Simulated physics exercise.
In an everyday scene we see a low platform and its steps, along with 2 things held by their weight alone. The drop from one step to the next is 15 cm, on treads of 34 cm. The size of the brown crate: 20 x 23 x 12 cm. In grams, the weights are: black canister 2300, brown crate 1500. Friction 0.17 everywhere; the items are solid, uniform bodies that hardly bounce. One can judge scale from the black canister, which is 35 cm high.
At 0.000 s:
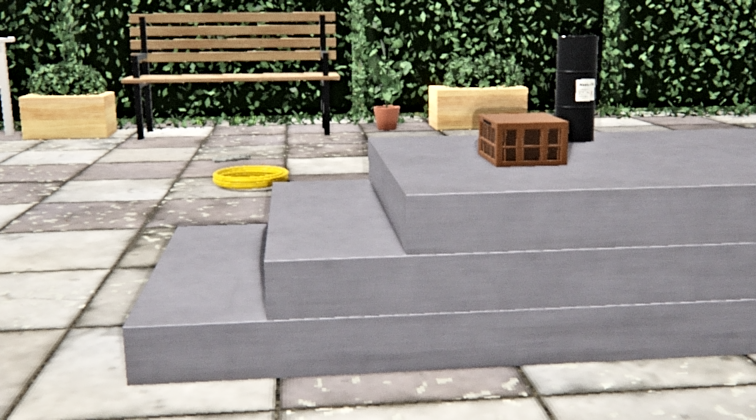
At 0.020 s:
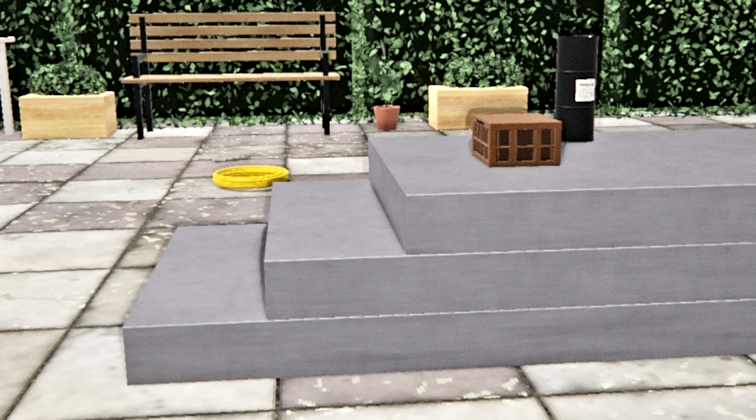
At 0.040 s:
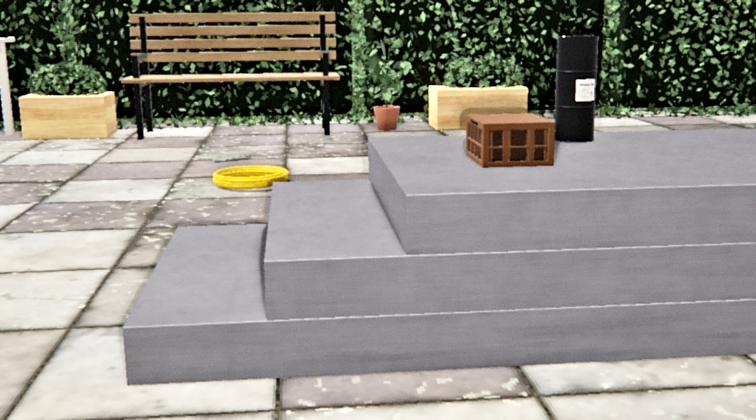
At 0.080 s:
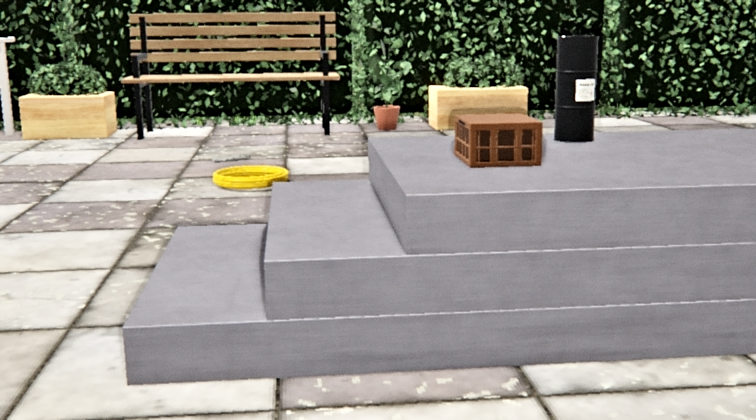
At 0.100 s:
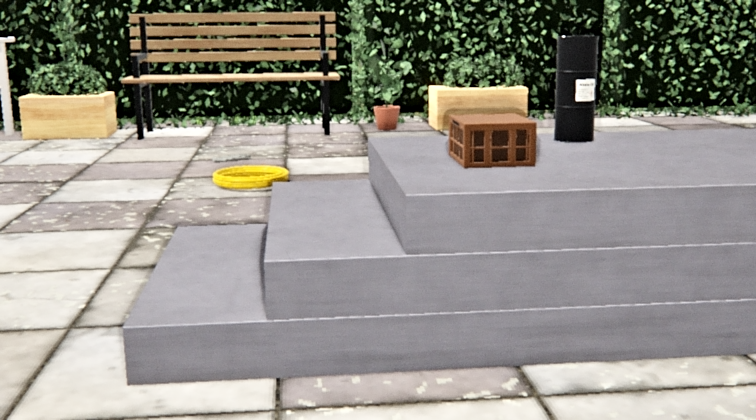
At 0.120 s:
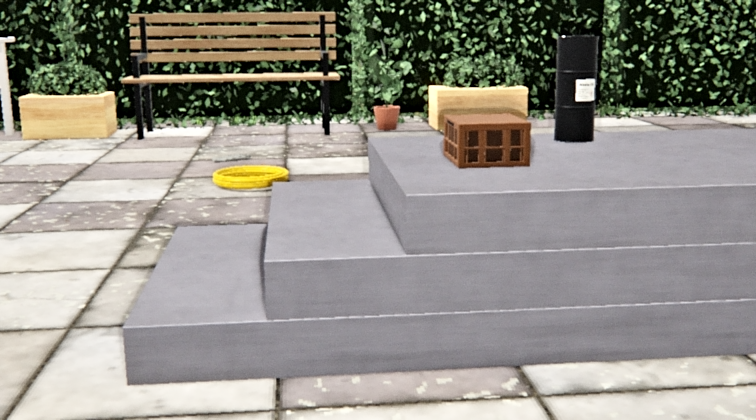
A low grey platform with steps stood on a paved patio near a wooden bench, and a brown crate slid slowly left across its top, away from a black canister that stayed still.
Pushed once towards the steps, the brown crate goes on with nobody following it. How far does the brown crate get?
It ends upstairs still.
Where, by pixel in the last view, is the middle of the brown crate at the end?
About (421, 141).
After 0.22 s, 22 cm of landing left; brown crate near (462, 140).
After 0.32 s, 17 cm of landing left; brown crate near (443, 141).
After 0.42 s, 13 cm of landing left; brown crate near (430, 141).
At rest (0.9 s), 11 cm of landing left; black canister in place, give or take 12 cm. Seen from the same camera at the end, brown crate near (422, 141).
